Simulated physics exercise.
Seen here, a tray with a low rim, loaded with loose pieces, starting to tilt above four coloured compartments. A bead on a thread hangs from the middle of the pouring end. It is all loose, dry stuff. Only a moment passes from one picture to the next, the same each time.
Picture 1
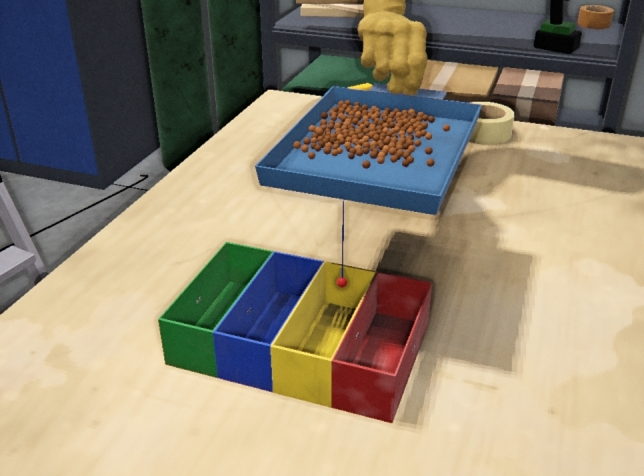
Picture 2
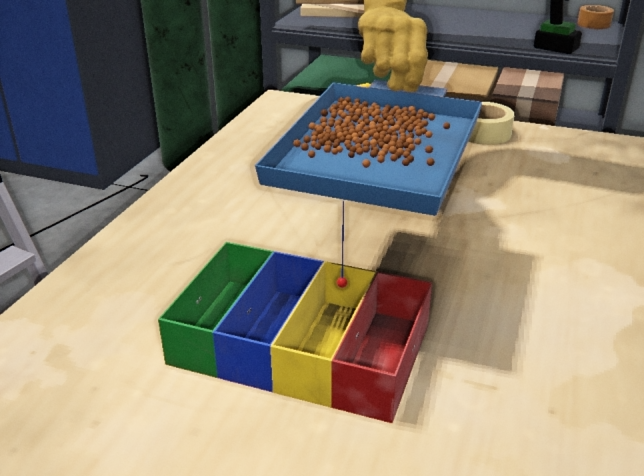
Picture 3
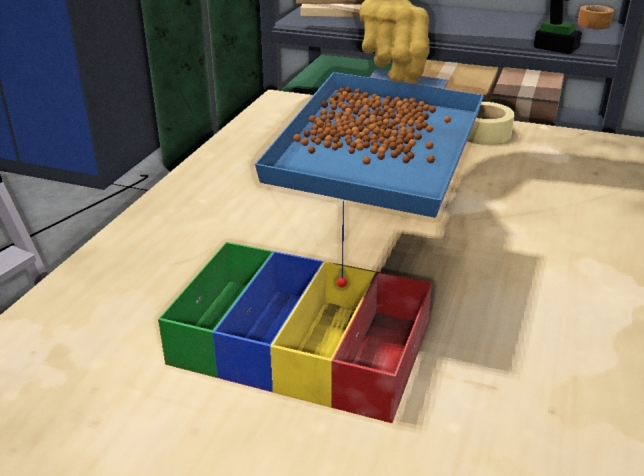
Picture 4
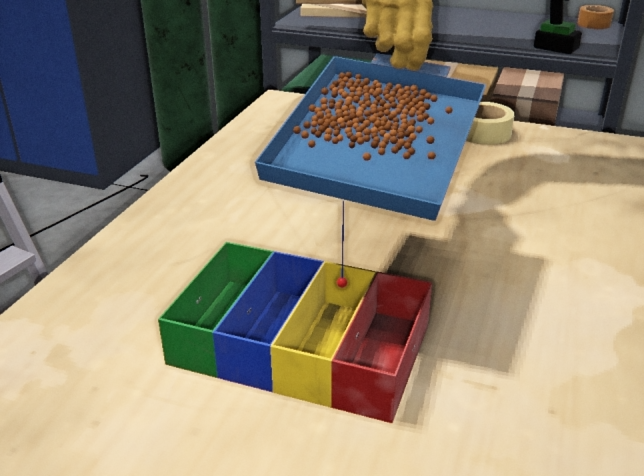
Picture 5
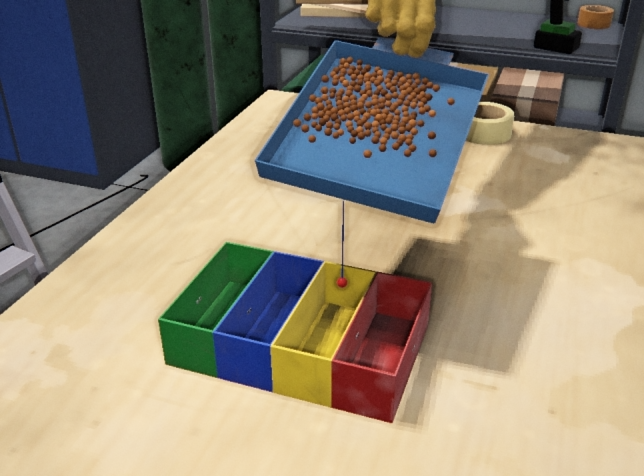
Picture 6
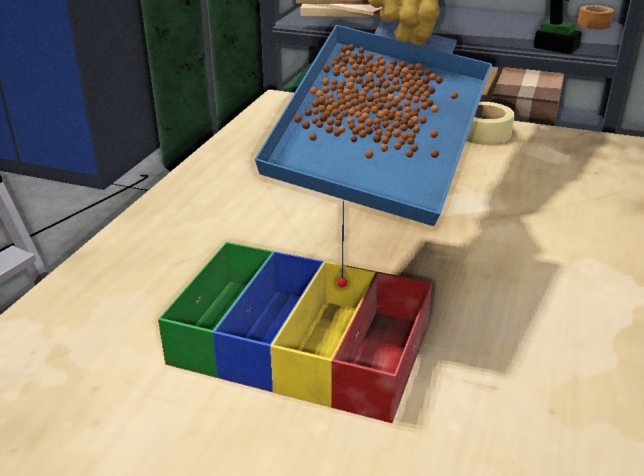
On a wooden workbench, a yellow hand was behind a blue tray of small brown balls as its far side rose steadily above green, blue, yellow and red compartments, leaving the right front corner lowest.
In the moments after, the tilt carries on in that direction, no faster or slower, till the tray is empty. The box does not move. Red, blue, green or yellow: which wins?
The red cell gets the most.
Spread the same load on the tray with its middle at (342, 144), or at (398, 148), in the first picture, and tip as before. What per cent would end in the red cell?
About 50 and 50 per cent.
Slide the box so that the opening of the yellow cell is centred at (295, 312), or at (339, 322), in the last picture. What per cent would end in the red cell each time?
The first gives 0 %, the second 80 %.
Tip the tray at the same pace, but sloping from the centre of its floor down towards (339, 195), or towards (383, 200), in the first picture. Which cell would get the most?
The first try: The cell in blue. The second: Red.
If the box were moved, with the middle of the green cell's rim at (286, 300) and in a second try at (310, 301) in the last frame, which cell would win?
In turn: The yellow cell; that yellow cell.
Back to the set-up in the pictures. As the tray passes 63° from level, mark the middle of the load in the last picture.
At about (412, 211).
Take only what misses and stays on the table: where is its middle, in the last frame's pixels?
Roughly at (467, 413).
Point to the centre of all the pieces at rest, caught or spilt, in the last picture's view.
Around (401, 378).
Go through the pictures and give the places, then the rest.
Corners of the pouring end at (259, 165) and (438, 194), level; middle of the load at (366, 132), cereal balls; bead on its thread at (342, 282); green cell at (188, 344); blue cell at (243, 357); yellow cell at (302, 372); red cell at (363, 387), in the first frame.
Corners of the pouring end at (259, 165) and (438, 195), level; middle of the load at (367, 130), in the second frame.
Corners of the pouring end at (259, 163) and (438, 198), tipped barely, lowest at the right corner; middle of the load at (367, 123), in the third frame.
Corners of the pouring end at (259, 161) and (438, 202), tipped a little, lowest at the right corner; middle of the load at (368, 114), in the fourth frame.
Corners of the pouring end at (259, 159) and (438, 206), tipped a little, lowest at the right corner; middle of the load at (369, 105), in the fifth frame.
Corners of the pouring end at (259, 158) and (438, 211), tipped clearly, lowest at the right corner; middle of the load at (370, 98), about two thirds on the move; green cell at (188, 344); blue cell at (243, 357); yellow cell at (302, 372); red cell at (363, 387), in the sixth frame.
Soon after the last picture, tray tipped steeply; most on the tray; a stray few in the red cell; about a quarter falling or outside the box.
A little later, tray tipped past a quarter turn; about half on the tray; about a quarter in the red cell; about a third falling or outside the box.
Later still, tray tipped past a quarter turn; about half in the red cell; about half falling or outside the box.
At rest, tray tipped past a quarter turn; about half in the red cell; none in the yellow cell; none in the blue cell; none in the green cell; about half outside the box.
